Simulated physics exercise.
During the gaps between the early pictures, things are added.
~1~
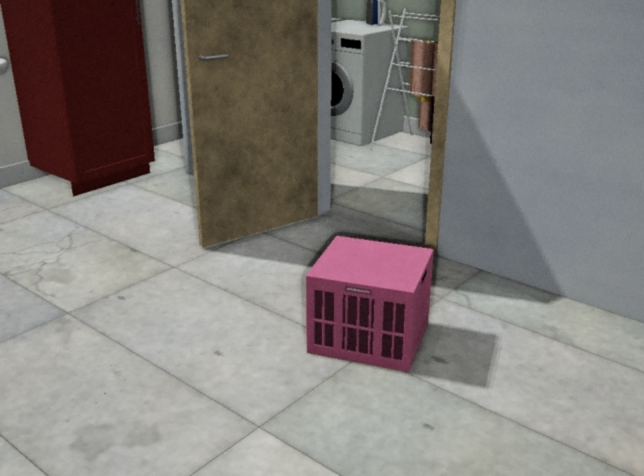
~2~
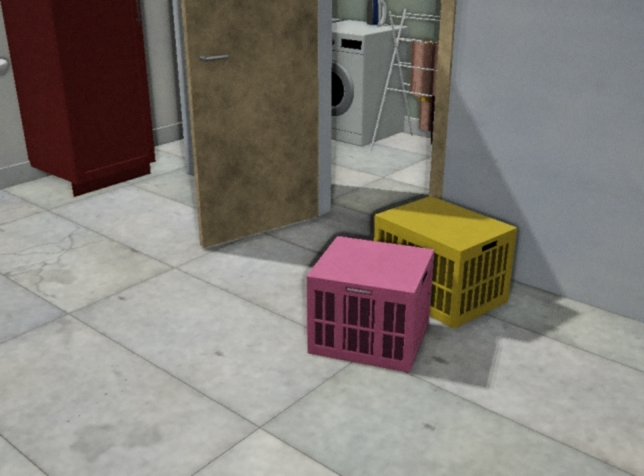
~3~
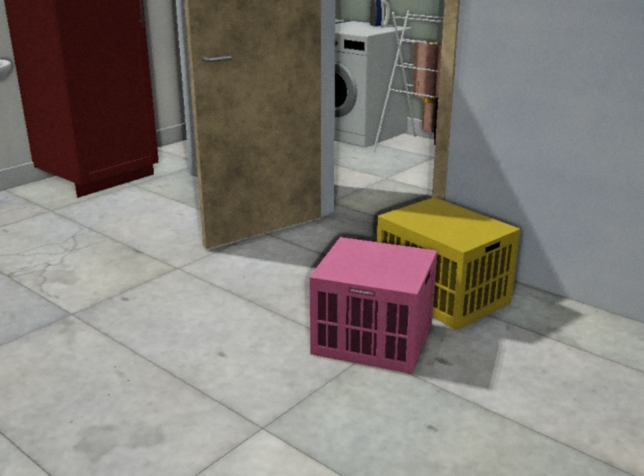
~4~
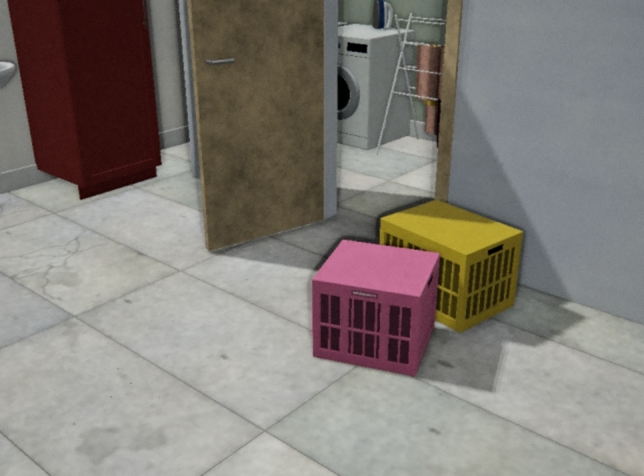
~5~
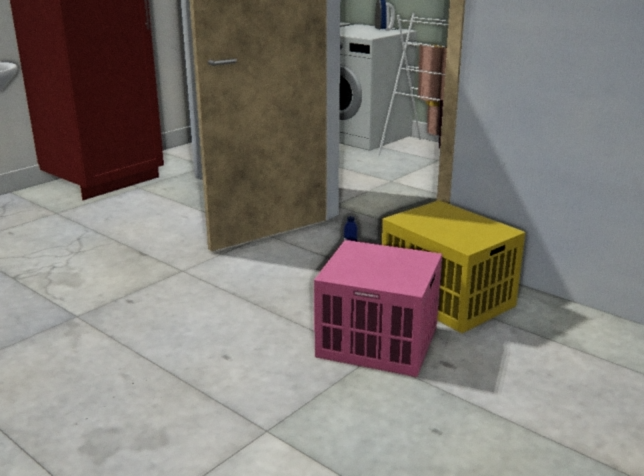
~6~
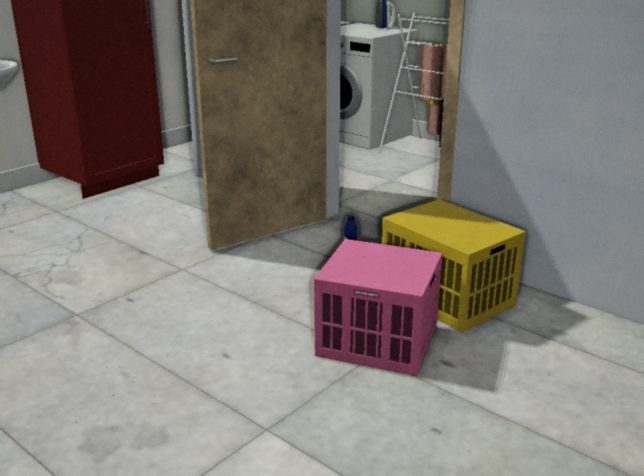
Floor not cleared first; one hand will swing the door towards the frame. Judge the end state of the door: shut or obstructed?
Most likely the doorway will end up sealed off.
Then, 0.80 s on from there, door at 58°.
Then, 1.30 s on from there, door at 14°; blue bottle shifted well along near (396, 232).
Then, 1.50 s on from there, door at 0°; blue bottle turned 4° from how it was put near (422, 224).
Then, 2.10 s on from there, door at 0°; blue bottle on its side near (433, 220).
In the end, door at 0°; toppled on the floor, blue bottle; the other 2 unmoved. At the end, from the last picture's camera, blue bottle near (420, 211).
